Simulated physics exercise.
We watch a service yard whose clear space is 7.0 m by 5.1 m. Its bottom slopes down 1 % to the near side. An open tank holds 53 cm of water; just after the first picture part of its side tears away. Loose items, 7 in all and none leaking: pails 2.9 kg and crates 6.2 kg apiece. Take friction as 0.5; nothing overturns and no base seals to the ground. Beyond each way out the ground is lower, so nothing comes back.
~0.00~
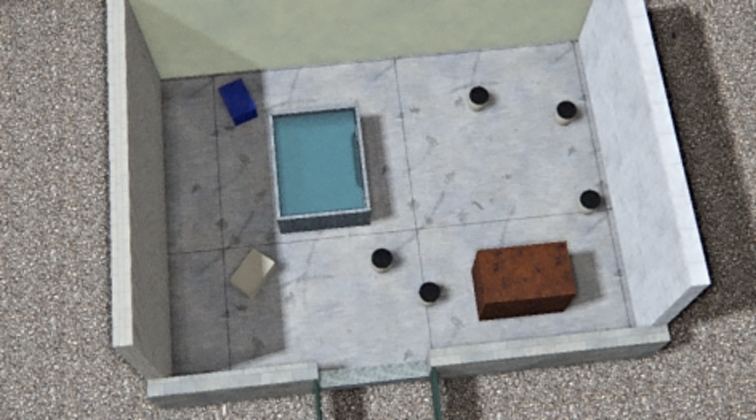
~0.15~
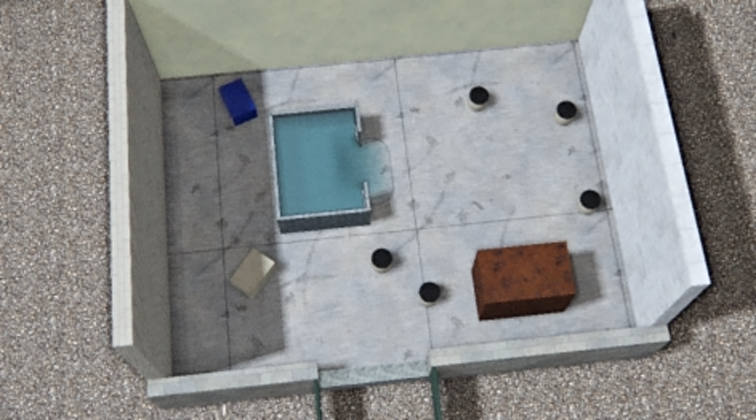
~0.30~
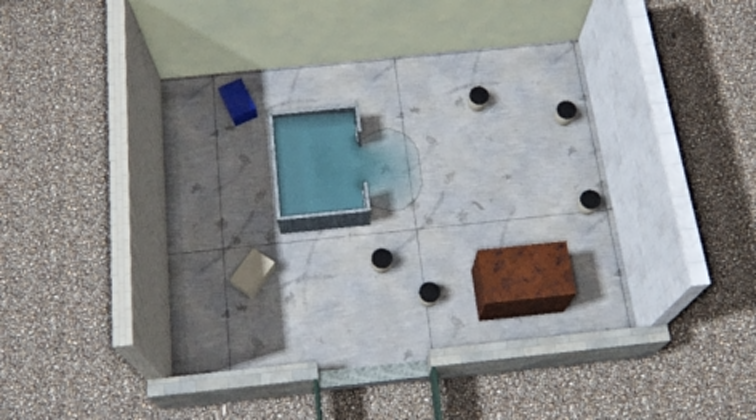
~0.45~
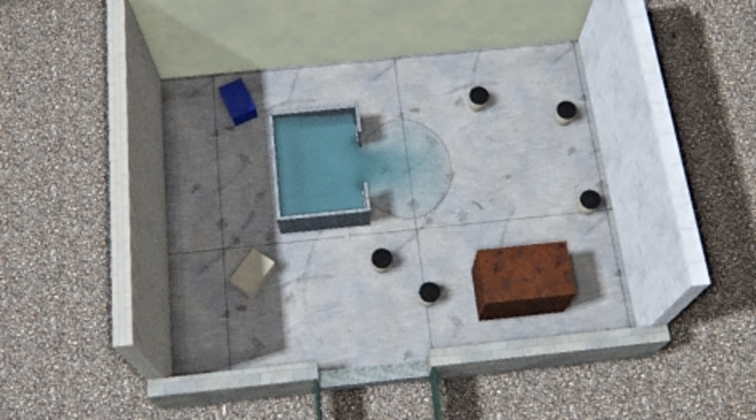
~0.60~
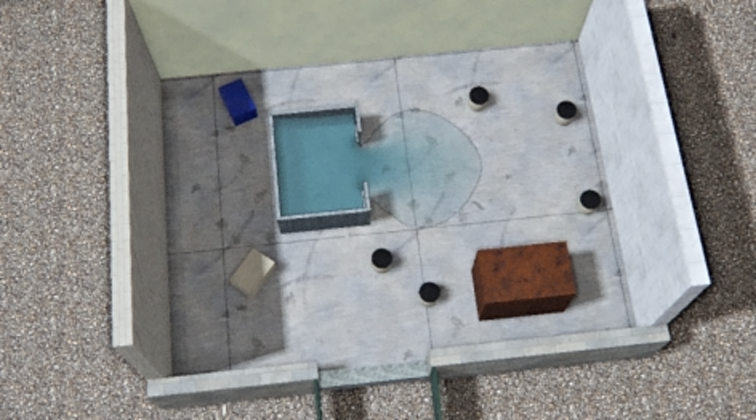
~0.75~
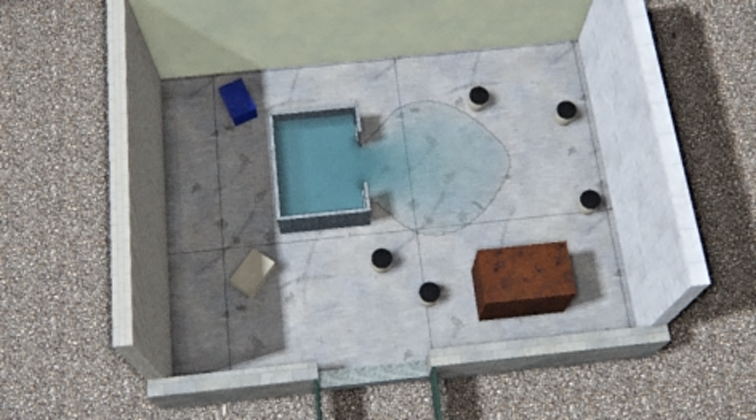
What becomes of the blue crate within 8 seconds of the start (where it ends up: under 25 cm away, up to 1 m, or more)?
The blue crate holds its place.
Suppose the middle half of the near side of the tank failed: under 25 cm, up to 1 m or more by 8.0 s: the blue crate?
In that case the blue crate holds its place.
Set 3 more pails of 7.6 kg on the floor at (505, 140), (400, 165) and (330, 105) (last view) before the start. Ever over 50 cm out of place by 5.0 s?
In that order: Past it, past it, under.
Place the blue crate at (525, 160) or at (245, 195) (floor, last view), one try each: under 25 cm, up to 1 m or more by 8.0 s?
In that order: It ends far away; it barely shifts.
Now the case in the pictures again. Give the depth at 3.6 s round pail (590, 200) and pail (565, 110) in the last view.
About 9 and 12 cm.
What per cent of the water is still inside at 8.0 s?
About 98 per cent.
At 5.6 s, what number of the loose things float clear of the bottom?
I count 3.
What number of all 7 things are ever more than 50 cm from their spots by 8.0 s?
I count 3.
After 1.6 s the blue crate is near (237, 98), 0.0 m from its start, aground; 0 of 7 are out; 0 afloat.
After 3.6 s the blue crate is near (237, 98), 0.0 m from its start, aground; 0 of 7 are out; 3 afloat.
After 5.6 s the blue crate is near (237, 98), 0.0 m from its start, aground; 0 of 7 are out; 3 afloat.
After 8.0 s the blue crate is near (237, 98), 0.0 m from its start, aground; 0 of 7 are out; 3 afloat.
